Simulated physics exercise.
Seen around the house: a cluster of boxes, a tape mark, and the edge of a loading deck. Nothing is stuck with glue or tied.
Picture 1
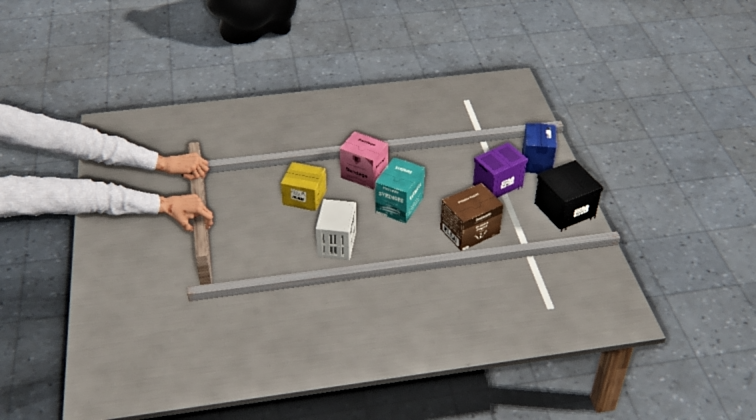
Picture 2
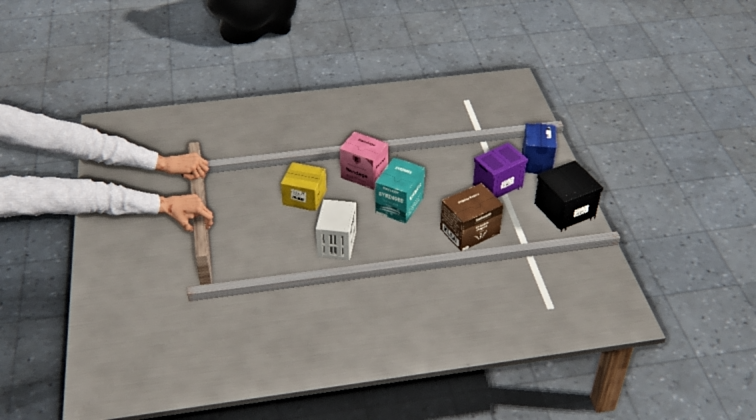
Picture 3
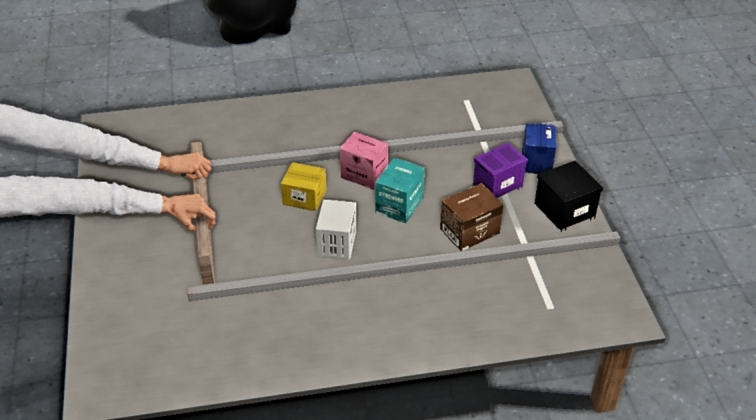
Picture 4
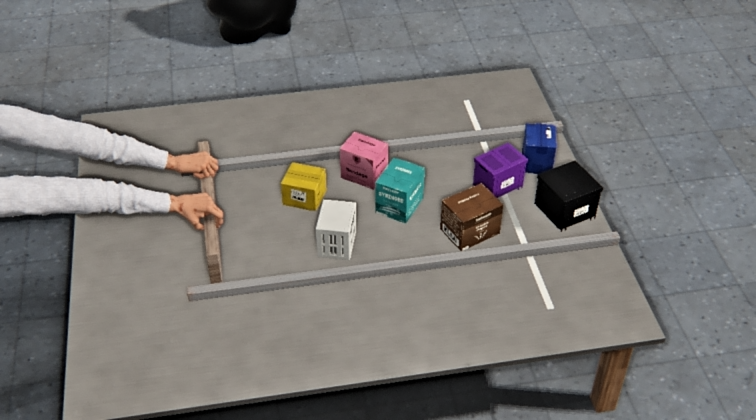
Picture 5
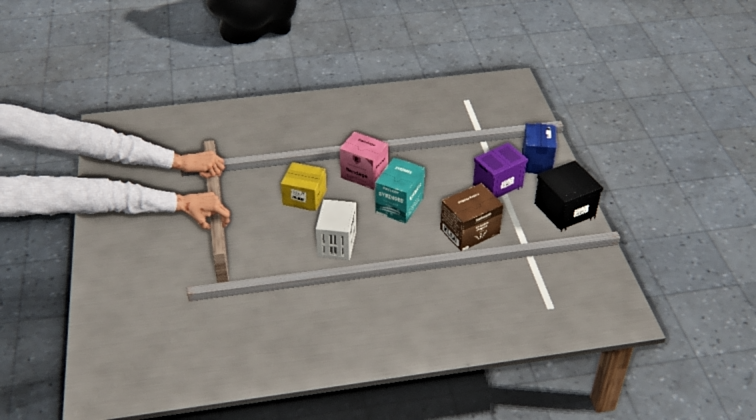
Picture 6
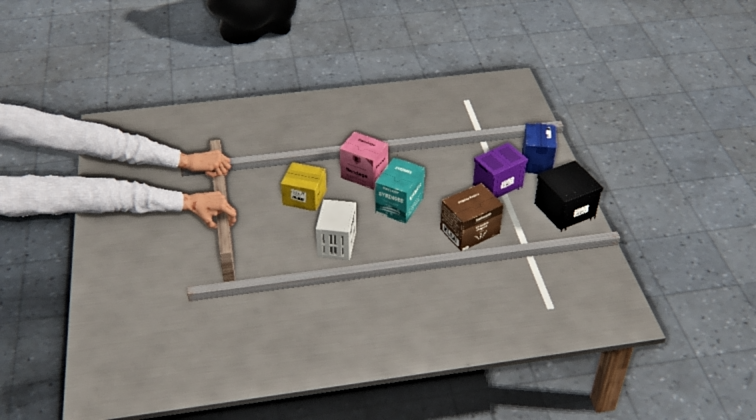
A wooden plank, held by two hands, slides slowly a short way right between two rails on a grey table, while the yellow, white, pink, turquoise, brown, purple, blue and black boxes ahead of it stay still.
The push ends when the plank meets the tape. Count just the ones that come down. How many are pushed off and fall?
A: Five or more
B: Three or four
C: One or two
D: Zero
C.
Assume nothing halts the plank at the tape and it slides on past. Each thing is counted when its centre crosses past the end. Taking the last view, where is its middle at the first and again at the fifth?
At (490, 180) for the first, at (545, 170) for the fifth.
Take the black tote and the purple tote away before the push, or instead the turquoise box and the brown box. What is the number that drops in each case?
0 in the first case and 0 in the second.
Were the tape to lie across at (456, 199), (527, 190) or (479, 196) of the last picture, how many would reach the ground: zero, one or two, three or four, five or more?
Taking them in turn, not one; three to four; no fall at all.
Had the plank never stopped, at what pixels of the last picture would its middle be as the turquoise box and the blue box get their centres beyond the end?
About (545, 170), and about (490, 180) for the other.
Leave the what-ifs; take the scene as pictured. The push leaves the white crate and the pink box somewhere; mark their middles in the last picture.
Around (532, 205) and around (506, 135).
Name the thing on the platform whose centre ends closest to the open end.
Purple tote, foremost.
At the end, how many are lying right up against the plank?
Number: 3.
Early on, none off yet; black tote at rest near (567, 196); blue box at rest near (539, 149); purple tote at rest near (499, 173).
Finally, the number that fall off is one or two; lost, blue box and black tote.
